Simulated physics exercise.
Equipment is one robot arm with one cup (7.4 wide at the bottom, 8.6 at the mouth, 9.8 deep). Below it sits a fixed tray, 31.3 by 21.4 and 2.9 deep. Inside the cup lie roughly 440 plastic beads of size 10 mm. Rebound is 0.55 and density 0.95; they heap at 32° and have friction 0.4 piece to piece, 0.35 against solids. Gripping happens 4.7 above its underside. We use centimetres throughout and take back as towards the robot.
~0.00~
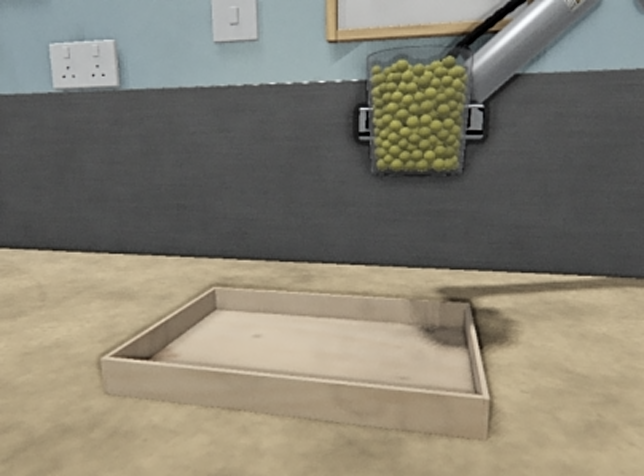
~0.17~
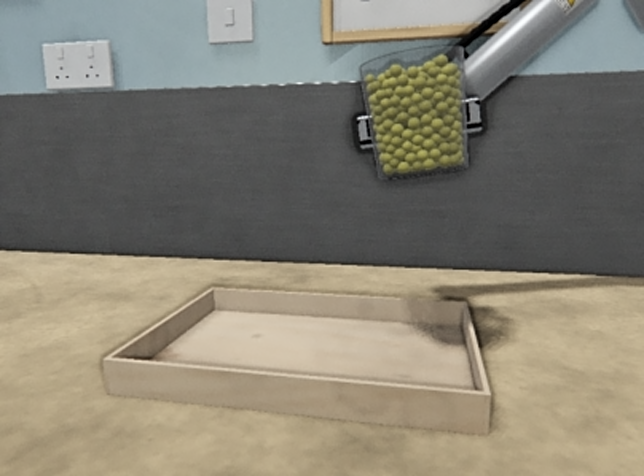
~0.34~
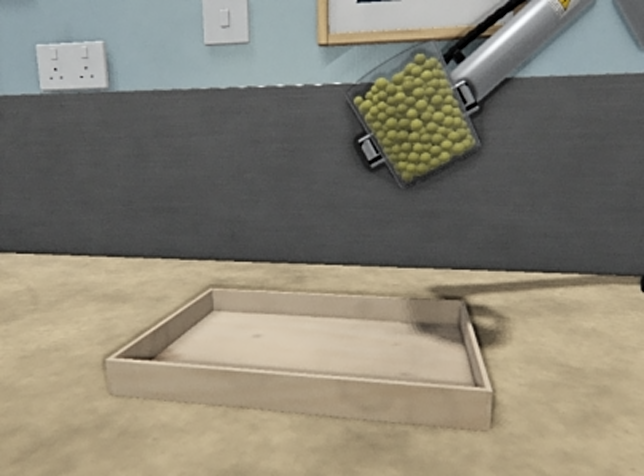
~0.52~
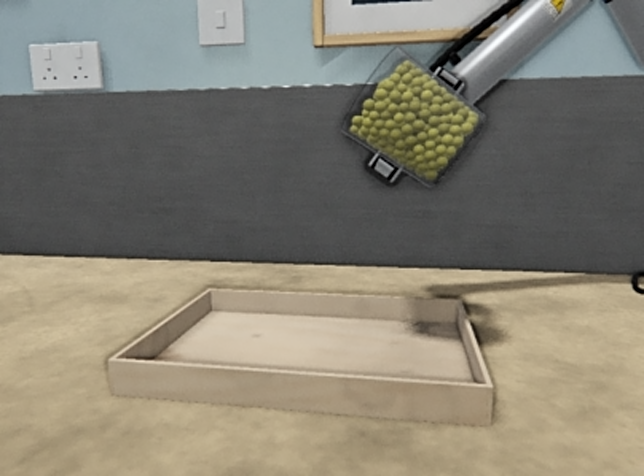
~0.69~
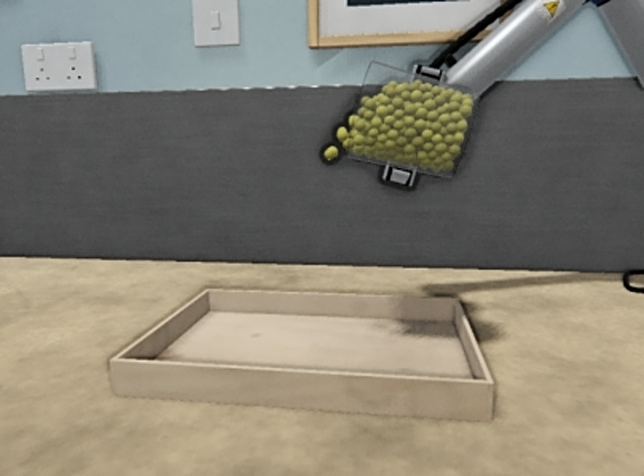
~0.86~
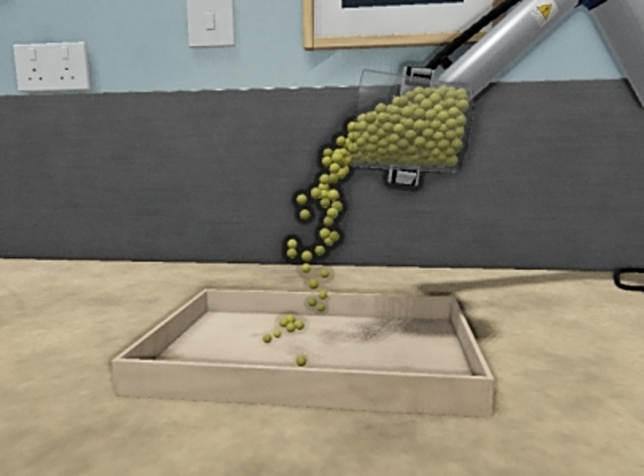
Robot arm tilting a clear cup of green beads leftward above a shallow tray, beads pouring over its rim into the tray.
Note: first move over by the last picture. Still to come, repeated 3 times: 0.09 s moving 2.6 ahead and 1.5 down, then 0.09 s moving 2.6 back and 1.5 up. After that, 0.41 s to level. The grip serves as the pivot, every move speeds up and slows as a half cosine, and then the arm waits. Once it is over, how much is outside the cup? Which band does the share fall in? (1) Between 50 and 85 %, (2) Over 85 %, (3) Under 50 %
1.
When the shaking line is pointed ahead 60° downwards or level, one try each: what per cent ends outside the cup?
45 and 80 %.
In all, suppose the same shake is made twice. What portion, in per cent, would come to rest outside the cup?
Roughly 60 in a hundred.
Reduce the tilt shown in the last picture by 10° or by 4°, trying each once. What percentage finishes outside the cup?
Roughly 45 per cent on the first try and 60 per cent on the second.
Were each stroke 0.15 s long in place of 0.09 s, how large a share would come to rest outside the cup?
I'd expect close to 55 in a hundred.
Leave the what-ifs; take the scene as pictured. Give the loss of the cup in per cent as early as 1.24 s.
Near 50 in a hundred parts have gone so far.
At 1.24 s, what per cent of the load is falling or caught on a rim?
Some 10 percent.
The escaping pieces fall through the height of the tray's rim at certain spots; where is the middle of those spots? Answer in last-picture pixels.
Their middle lies around (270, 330).
By 1.24 s, tilted 83° forward, highest piece 24 above the table; 223 in the cup, 177 in the tray, 45 in flight or on a rim.
By 1.62 s, tilted 37° forward, highest piece 26 above the table; 288 in the tray, 145 in the cup, 4 on the table or floor, 8 in flight or on a rim.
By 2.01 s, level, highest piece 24 above the table; 297 in the tray, 144 in the cup, 4 on the table or floor.
By 3.06 s, level, highest piece 24 above the table; 297 in the tray, 144 in the cup, 4 on the table or floor.
Final count, 297 in the tray, 144 in the cup, 4 on the table or floor. That is 68 % outside the cup.
